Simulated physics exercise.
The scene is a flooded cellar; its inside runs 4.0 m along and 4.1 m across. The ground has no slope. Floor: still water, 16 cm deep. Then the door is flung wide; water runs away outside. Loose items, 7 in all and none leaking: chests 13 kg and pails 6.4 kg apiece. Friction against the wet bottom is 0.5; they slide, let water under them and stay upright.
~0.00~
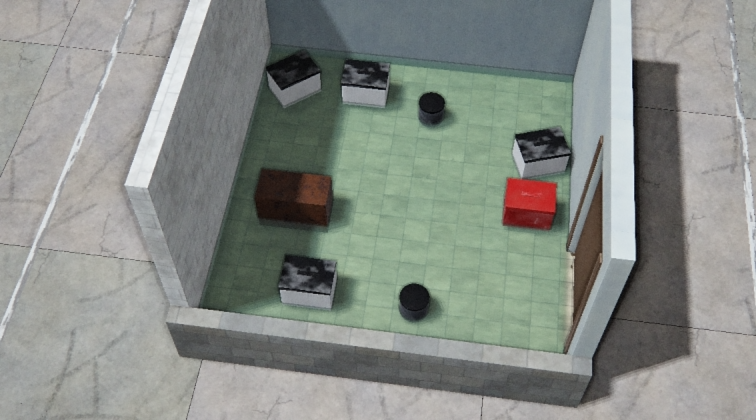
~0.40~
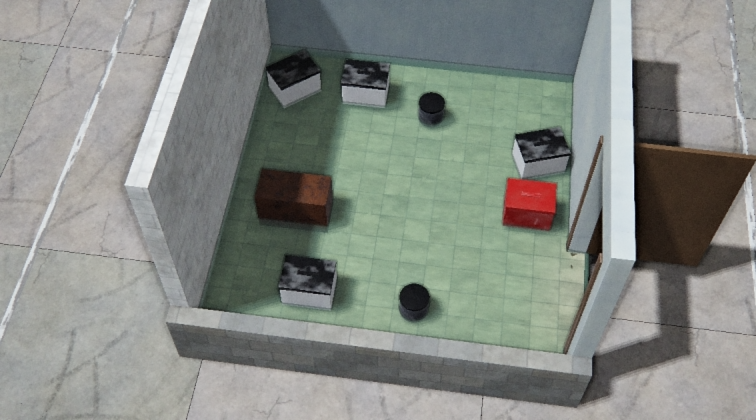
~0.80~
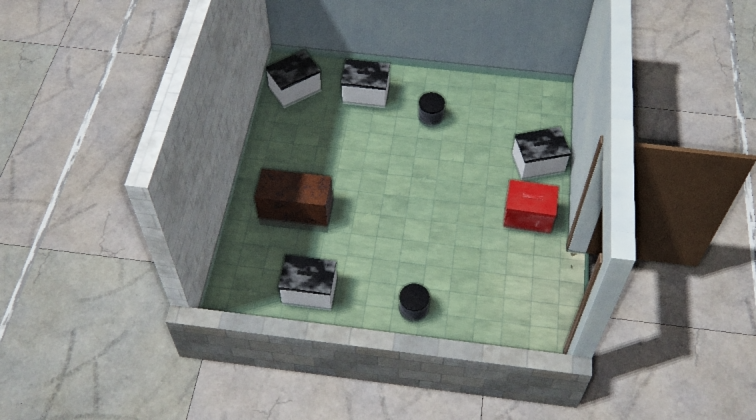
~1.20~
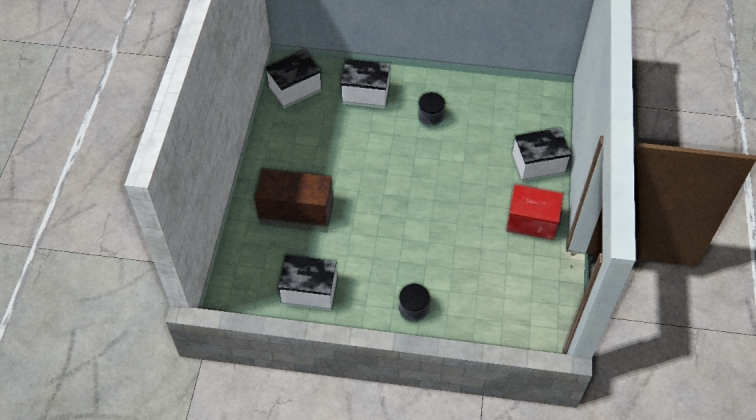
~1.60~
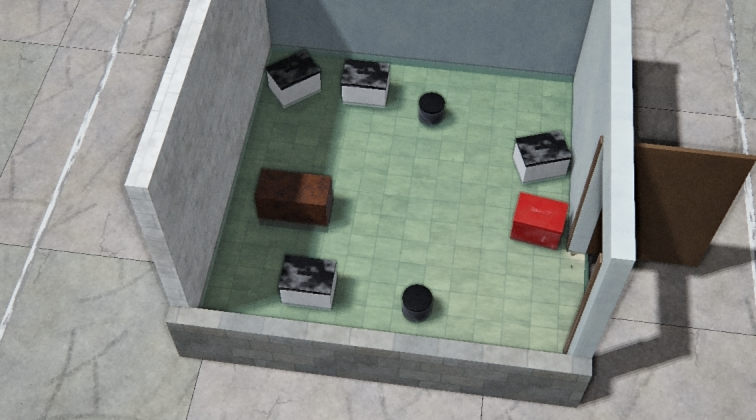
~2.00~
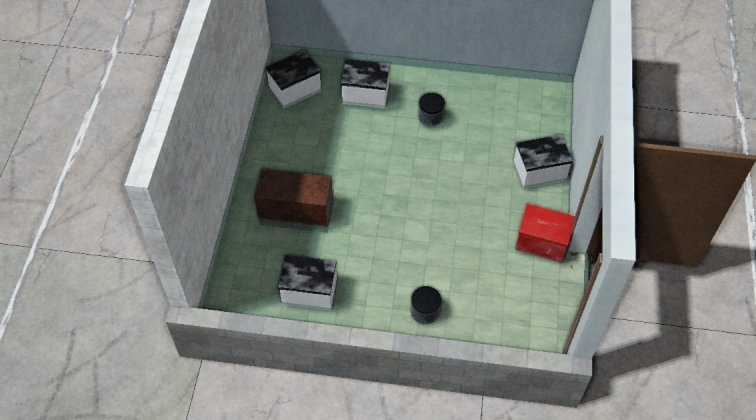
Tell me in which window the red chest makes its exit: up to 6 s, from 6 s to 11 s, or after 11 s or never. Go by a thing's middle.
Up to 6 s.
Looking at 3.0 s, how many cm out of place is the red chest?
Shift by then: About 100 cm.
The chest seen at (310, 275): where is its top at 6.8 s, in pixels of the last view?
Look around (362, 292) in the last view.
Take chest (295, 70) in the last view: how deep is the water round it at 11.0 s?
Around 11 centimetres.
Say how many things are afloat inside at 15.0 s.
Then: 4.
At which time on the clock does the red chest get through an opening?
Exit time: About 3.0 s.
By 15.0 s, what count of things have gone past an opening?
3 in total.
After 3.0 s the red chest is near (583, 263), 1.0 m from its start, aground; 0 of 7 are out; 6 afloat.
After 6.8 s the red chest has gone out (at 3.1 s); 3 of 7 are out; 4 afloat.
After 11.0 s the red chest has gone out (at 3.1 s); 3 of 7 are out; 4 afloat.
After 15.0 s the red chest has gone out (at 3.1 s); 3 of 7 are out; 4 afloat.
